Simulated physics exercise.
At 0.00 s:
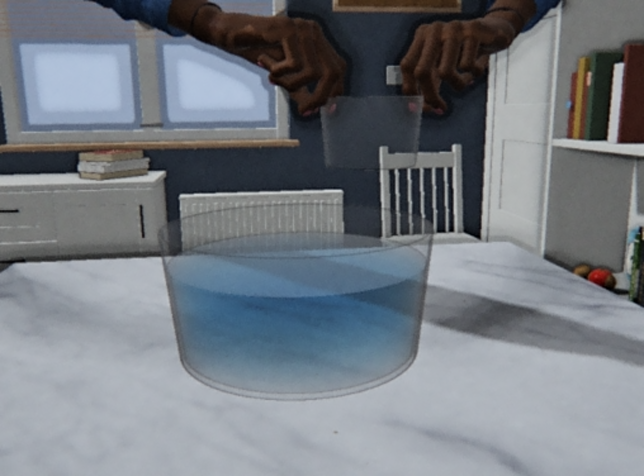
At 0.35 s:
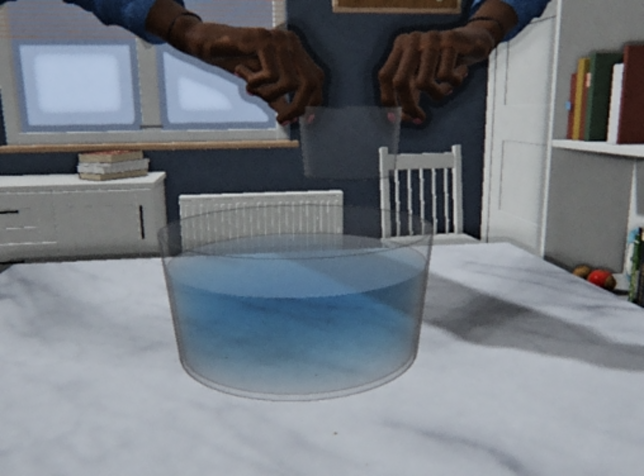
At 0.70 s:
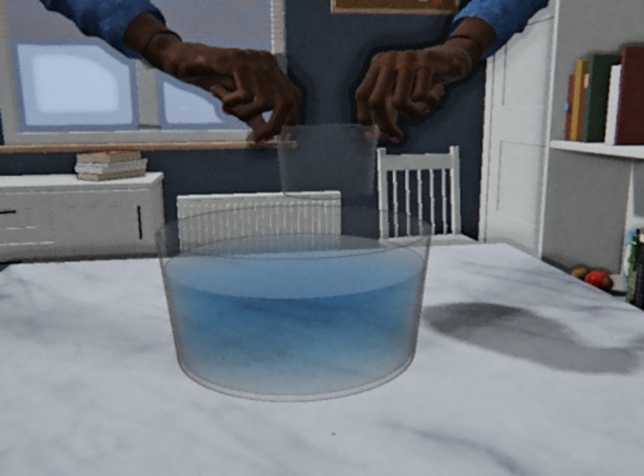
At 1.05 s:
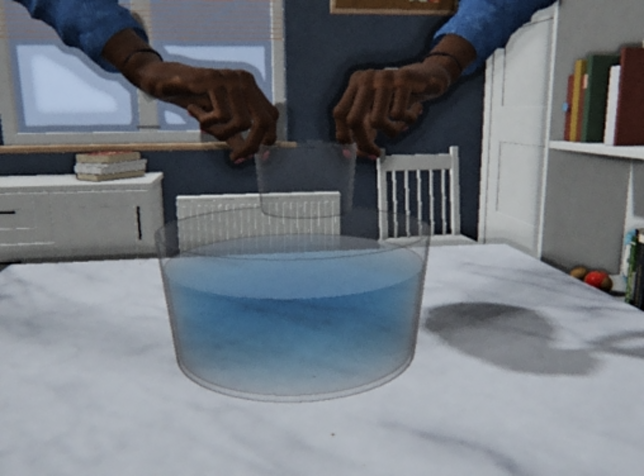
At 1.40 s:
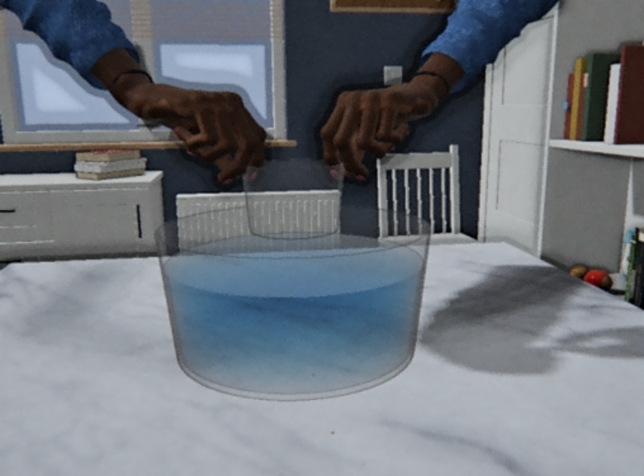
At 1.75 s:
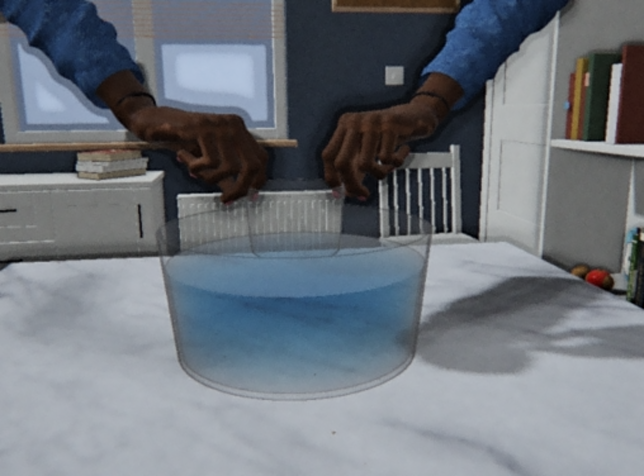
To begin with, two hands hold a small, clear, empty tub above a large see-through tub of blue water on a marble table. The hands lower it steadily, drifting a little to the left, until it is inside the big tub's rim, just over the water.
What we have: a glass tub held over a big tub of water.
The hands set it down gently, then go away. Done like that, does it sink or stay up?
My guess is it stays up after the hands leave.
By 2.2 s, the tub dips into the water.
By 2.8 s, it bobs and steadies.
By 5.0 s, the tub floats with about half of its side showing.
